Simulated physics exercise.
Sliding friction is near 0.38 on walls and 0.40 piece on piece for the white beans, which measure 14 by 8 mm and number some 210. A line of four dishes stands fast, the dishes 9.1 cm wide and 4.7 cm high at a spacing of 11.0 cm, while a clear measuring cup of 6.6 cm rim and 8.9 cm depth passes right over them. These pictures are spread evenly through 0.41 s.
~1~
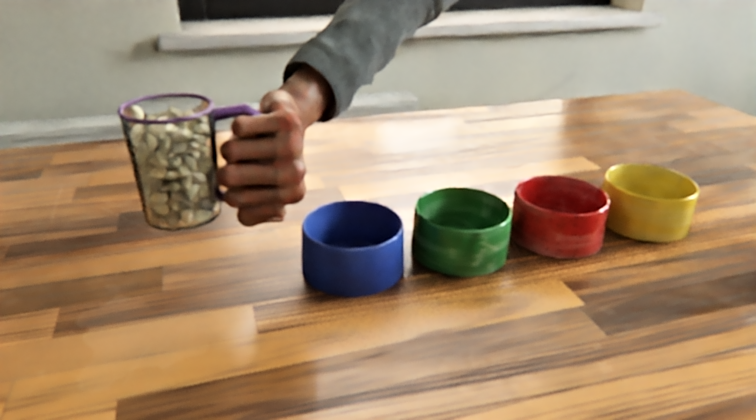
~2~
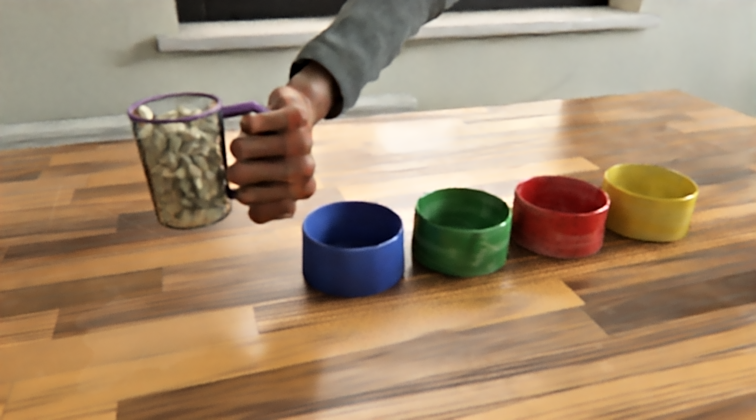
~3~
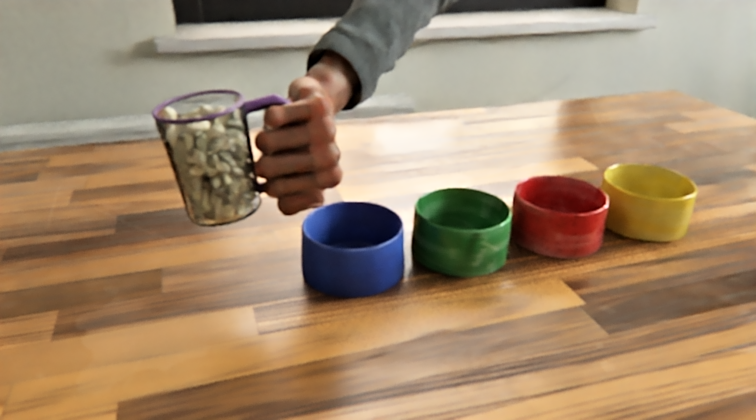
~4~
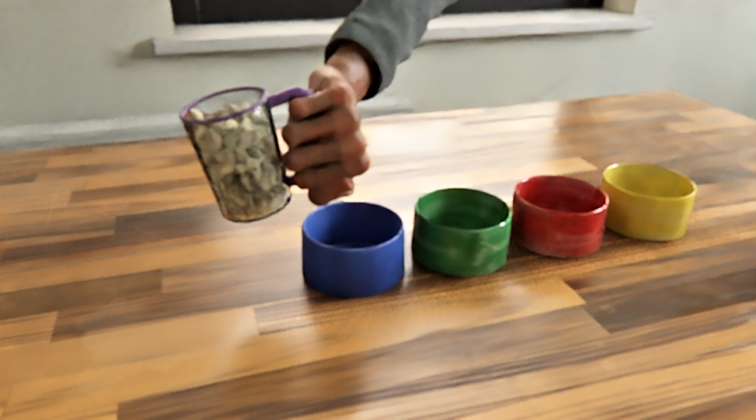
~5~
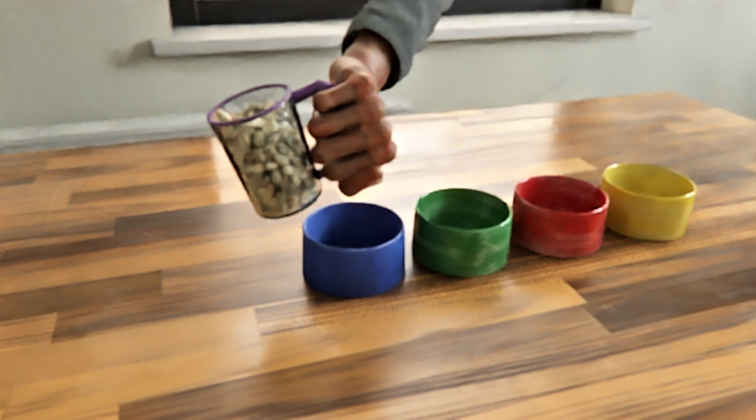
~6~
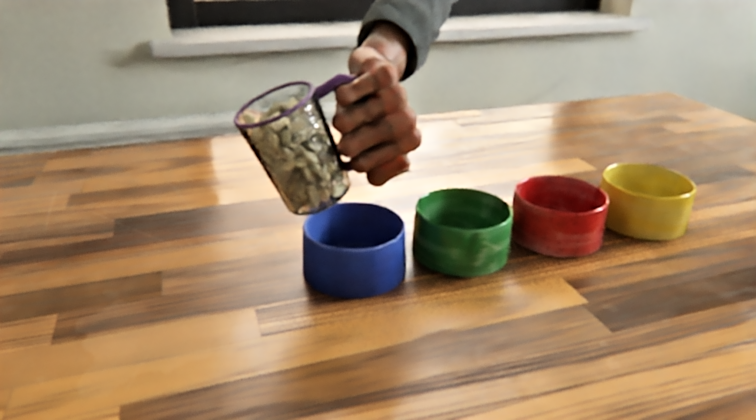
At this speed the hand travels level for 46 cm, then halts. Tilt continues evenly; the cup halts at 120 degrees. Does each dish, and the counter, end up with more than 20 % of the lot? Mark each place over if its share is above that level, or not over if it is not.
Red: Over, blue: Not over, green: Not over, yellow: Not over, counter: Over.
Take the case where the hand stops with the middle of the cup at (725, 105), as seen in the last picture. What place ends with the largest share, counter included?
Most of it ends up at yellow.
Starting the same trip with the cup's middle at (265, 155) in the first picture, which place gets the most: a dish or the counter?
Result - top receiver is yellow.
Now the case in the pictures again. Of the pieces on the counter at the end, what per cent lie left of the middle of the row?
Fraction on that side: Around 0 %.
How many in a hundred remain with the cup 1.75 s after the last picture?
I'd say close to 10 per cent.
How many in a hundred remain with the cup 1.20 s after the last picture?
Around 90 per cent of the load.
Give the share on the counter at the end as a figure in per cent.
Estimate: Close to 45 %.
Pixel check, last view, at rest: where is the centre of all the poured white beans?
Look around (572, 224) in the last picture.
Then, 0.72 s after the last picture, tilt 68 degrees; cup holds 100 %.
Then, 1.20 s after the last picture, tilt 99 degrees; cup holds 90 %, red 10 %.
Then, 1.75 s after the last picture, tilt 120 degrees; cup holds 10 %, red 50 %.
In the end, red 55 %, blue 0 %, green 0 %, yellow 0 %, counter 45 %.
